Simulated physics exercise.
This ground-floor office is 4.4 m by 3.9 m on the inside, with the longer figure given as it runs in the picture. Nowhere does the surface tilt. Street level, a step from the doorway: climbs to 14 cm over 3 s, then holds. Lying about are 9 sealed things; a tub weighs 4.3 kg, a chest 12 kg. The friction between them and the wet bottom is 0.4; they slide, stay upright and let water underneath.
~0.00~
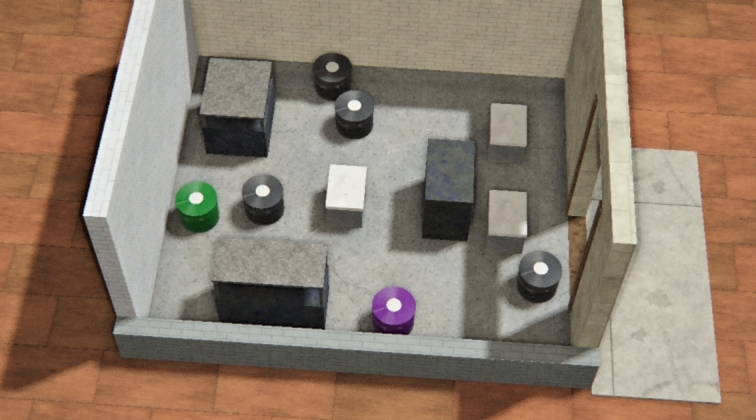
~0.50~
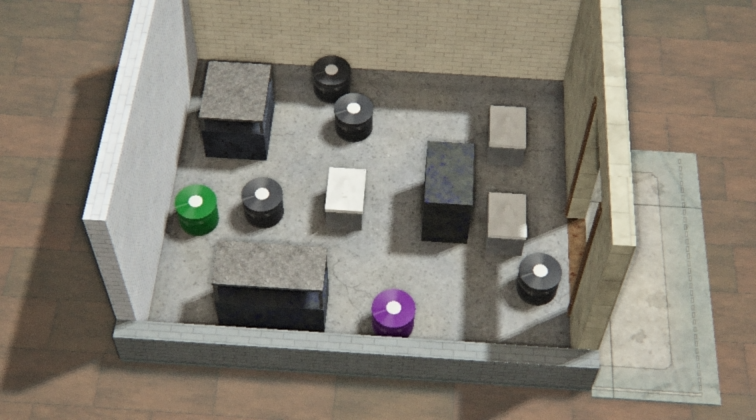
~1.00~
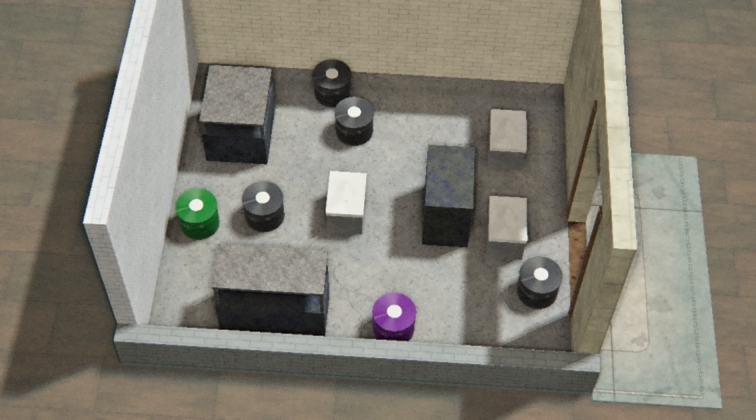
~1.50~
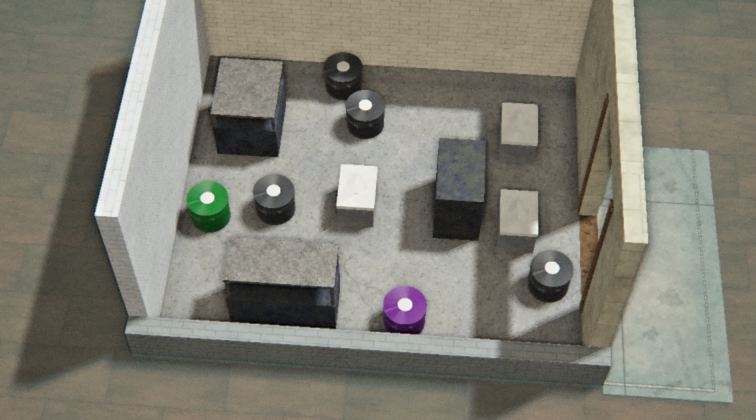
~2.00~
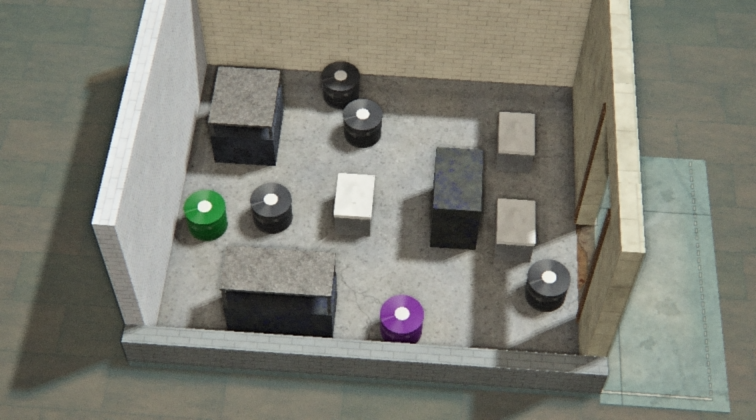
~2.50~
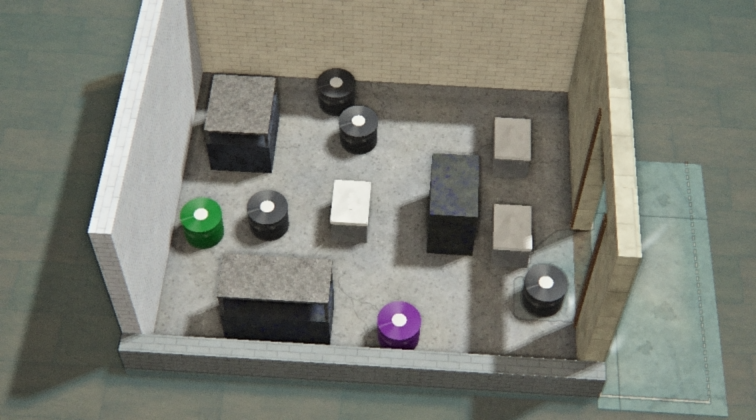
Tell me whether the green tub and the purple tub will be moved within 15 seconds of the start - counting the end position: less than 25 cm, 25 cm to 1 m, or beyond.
Green tub: A short shift. Purple tub: A short shift.
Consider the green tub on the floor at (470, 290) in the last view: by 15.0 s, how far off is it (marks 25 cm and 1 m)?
Well, it gets shoved far.
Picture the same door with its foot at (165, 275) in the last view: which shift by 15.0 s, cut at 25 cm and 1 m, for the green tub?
The green tub creeps a bit.
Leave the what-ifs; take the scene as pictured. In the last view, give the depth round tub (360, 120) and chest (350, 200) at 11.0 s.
Roughly 3 and 3 cm.
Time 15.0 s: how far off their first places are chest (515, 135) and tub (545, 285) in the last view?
The first is 80 cm from its start, the second 350 cm.
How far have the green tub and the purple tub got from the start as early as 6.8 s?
Roughly 0 and 50 cm.
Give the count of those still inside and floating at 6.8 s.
I get 2.
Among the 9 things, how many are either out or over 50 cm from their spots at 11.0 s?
I get 4.
After 3.5 s the green tub is near (201, 215), 0.0 m from its start, aground; the purple tub is near (399, 320), 0.0 m from its start, aground; 0 afloat.
After 6.8 s the green tub is near (201, 215), 0.0 m from its start, aground; the purple tub is near (351, 330), 0.5 m from its start, afloat; 2 afloat.
After 11.0 s the green tub is near (198, 165), 0.7 m from its start, afloat; the purple tub is near (351, 330), 0.5 m from its start, afloat; 7 afloat.
After 15.0 s the green tub is near (197, 163), 0.7 m from its start, afloat; the purple tub is near (351, 330), 0.5 m from its start, afloat; 9 afloat.
